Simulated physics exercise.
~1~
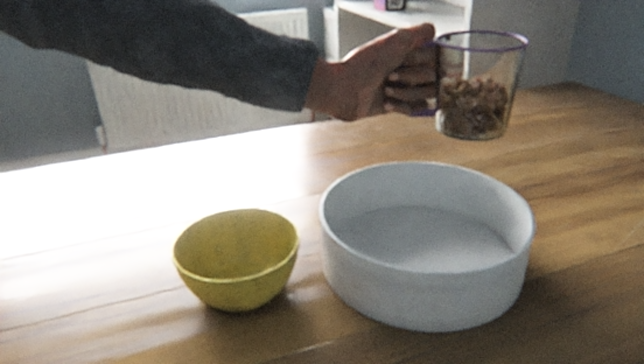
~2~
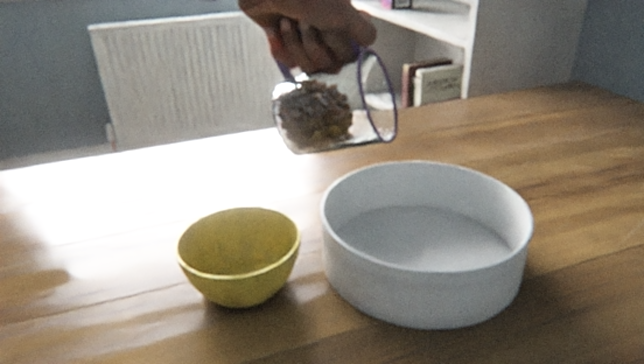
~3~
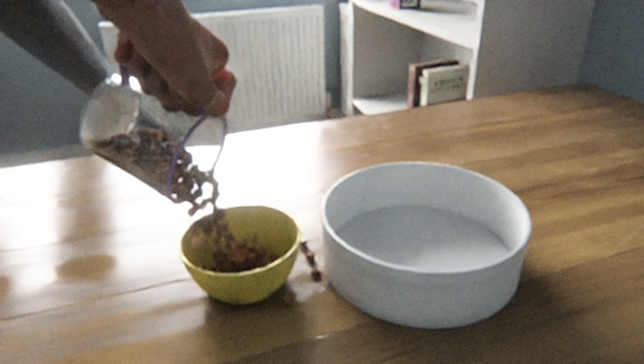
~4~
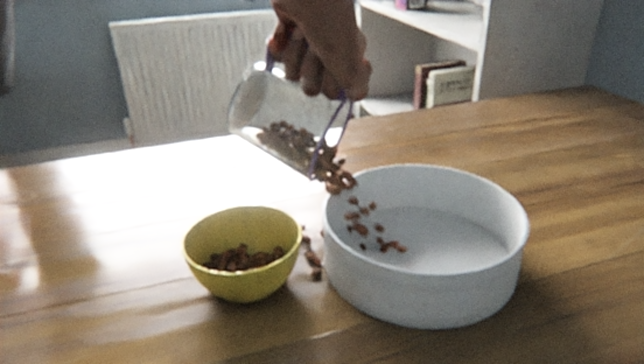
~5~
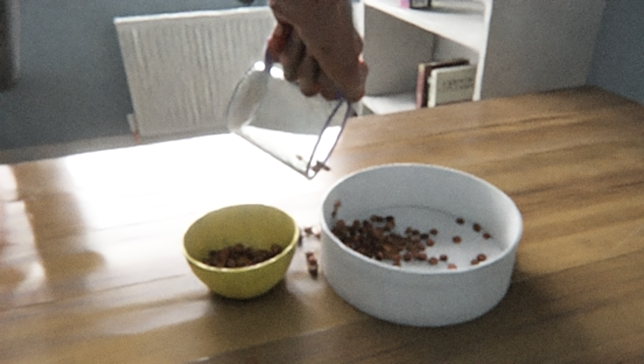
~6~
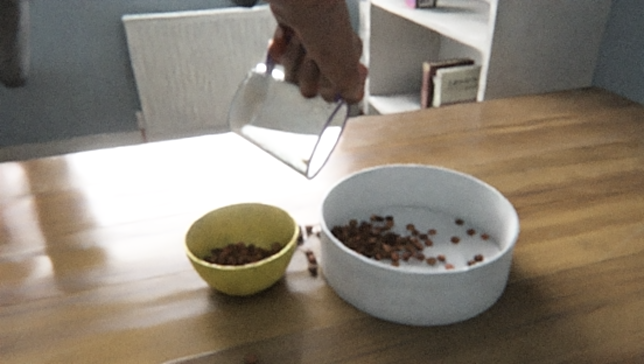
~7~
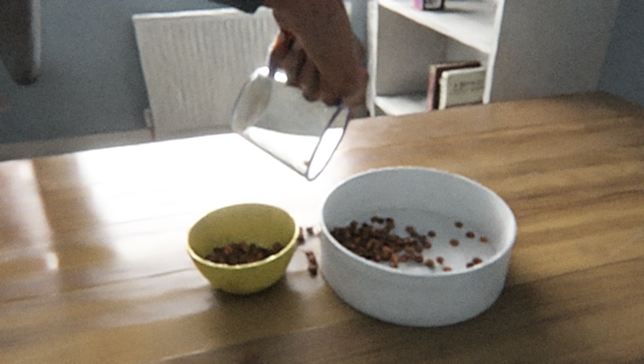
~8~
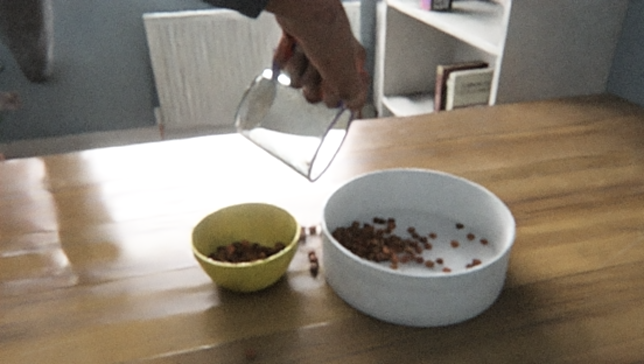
A hand moved a clear cup of kibble left and tipped it over a yellow bowl, then swung right and emptied the rest into a white pot, leaving kibble in both and a few pieces spilled on the wooden table between them.
